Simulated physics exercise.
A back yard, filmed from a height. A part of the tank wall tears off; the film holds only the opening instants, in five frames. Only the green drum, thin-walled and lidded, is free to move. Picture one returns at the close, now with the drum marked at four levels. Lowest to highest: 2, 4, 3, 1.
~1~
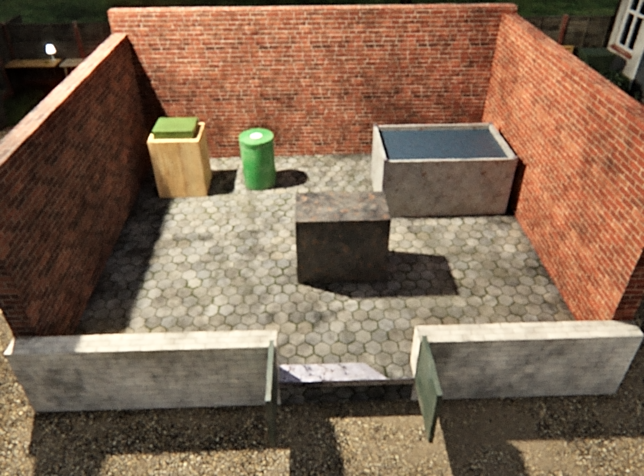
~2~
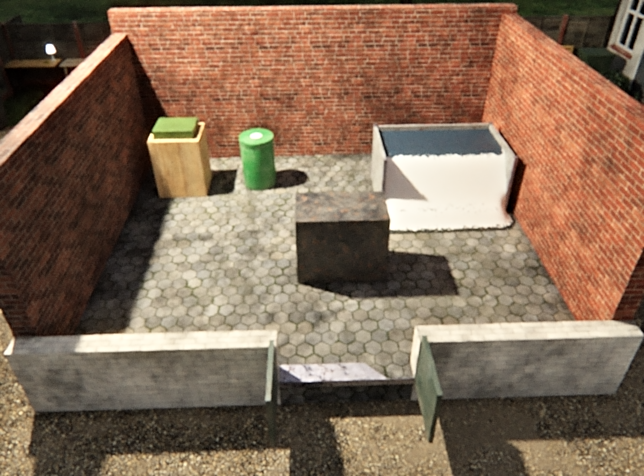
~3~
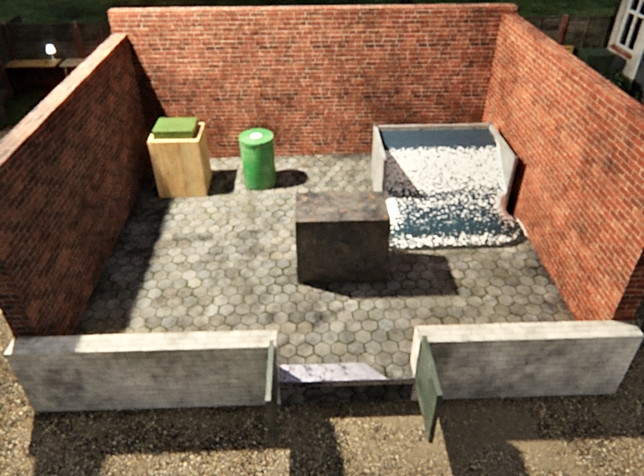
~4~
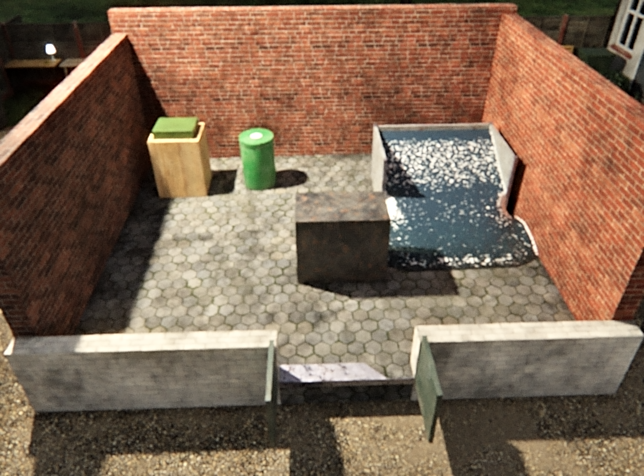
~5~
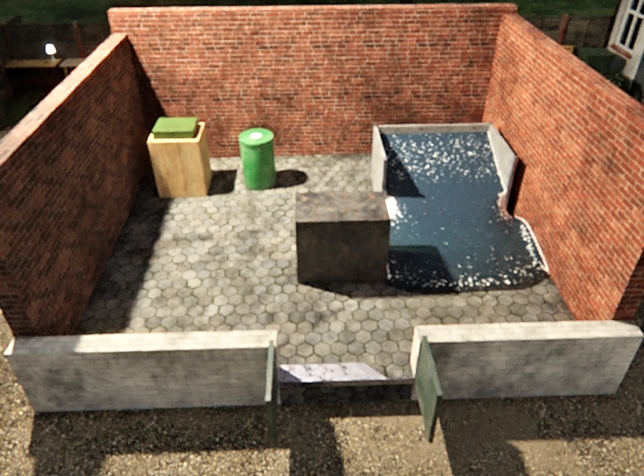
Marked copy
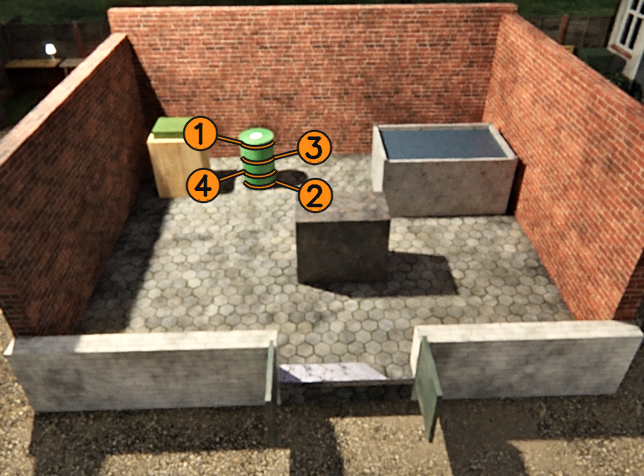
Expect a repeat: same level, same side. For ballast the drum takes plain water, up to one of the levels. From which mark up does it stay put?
2 will do.
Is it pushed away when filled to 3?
No.
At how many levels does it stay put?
All of them.
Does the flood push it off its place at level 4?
No, that is safe.
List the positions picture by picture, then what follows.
In the first frame, lid of the green drum at (257, 136); tank full, its middle at (441, 146); open gate at (346, 331).
In the second frame, water covers 3 % of the ground, mostly out of sight from here.
In the third frame, 6 % of the ground under water, its edge towards the drum at (403, 221).
In the fourth frame, 10 % of the ground under water, its edge towards the drum at (404, 227).
In the fifth frame, lid of the green drum at (257, 136); 14 % of the ground under water, its edge towards the drum at (412, 216).
In orange, 1 at (256, 147); 2 at (259, 187); 3 at (257, 163); 4 at (258, 176); from the bottom up 2, 4, 3, 1.
With 1, it does not move.
With 2, it does not move.
With 3, it does not move.
With 4, it does not move.
